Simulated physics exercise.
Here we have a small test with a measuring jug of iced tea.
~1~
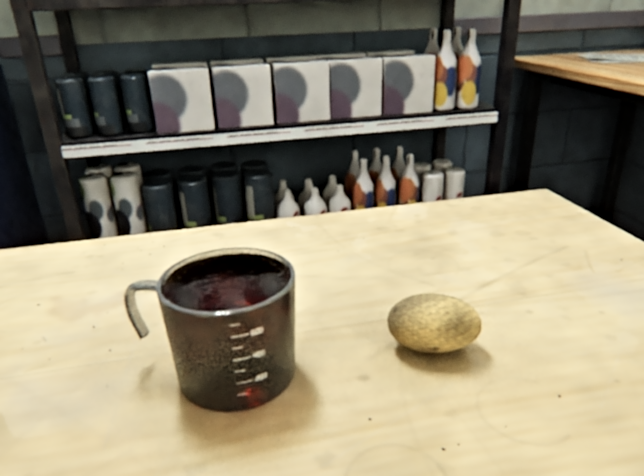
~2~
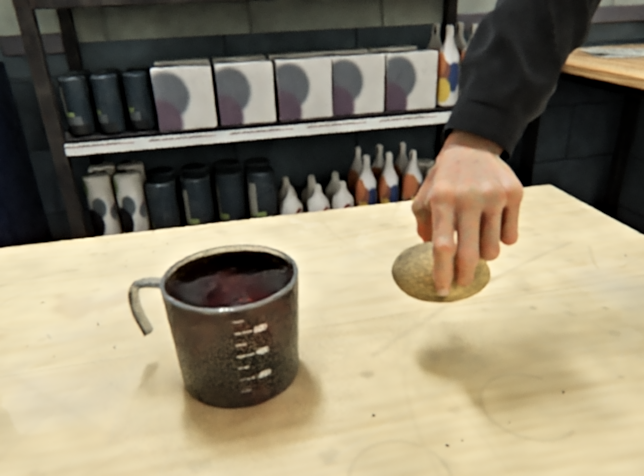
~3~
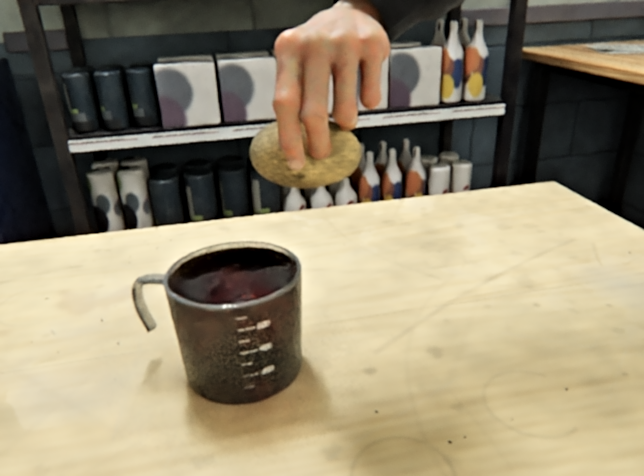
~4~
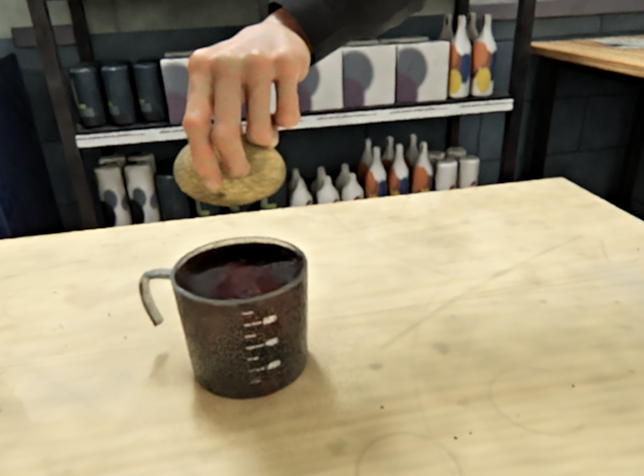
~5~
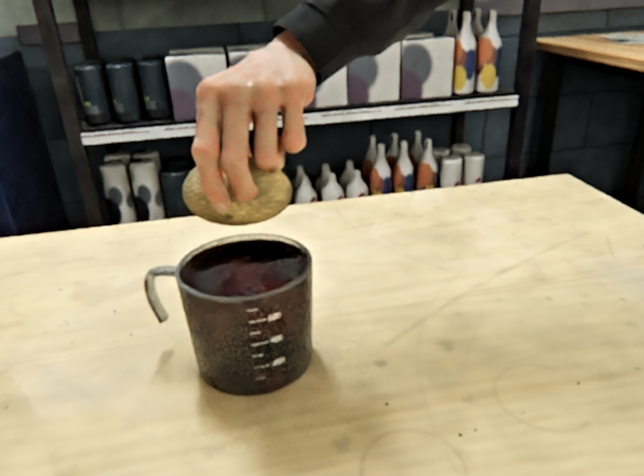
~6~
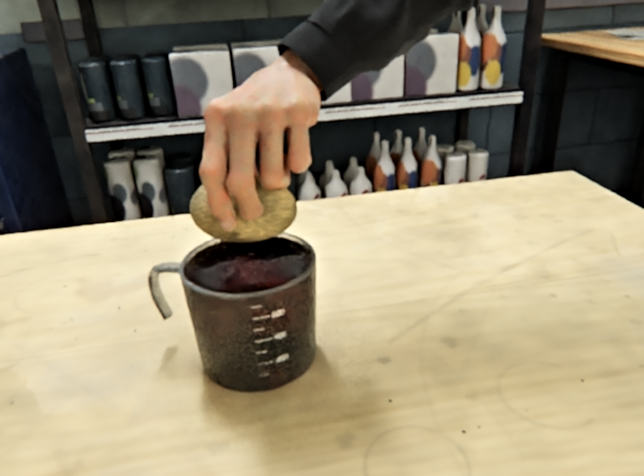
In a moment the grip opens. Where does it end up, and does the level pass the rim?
It sinks, and the measuring jug runs over.
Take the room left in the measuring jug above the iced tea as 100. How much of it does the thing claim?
Close to 320 %.
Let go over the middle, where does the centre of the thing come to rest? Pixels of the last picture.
Roughly at (256, 323).
Shortly, the potato enters the iced tea; the measuring jug is full to the brim; the top is wet.
Then, the potato goes on down; the measuring jug is full to the brim; the top is wet.
At the finish, the potato is at the bottom; the measuring jug is full to the brim; the top is wet.
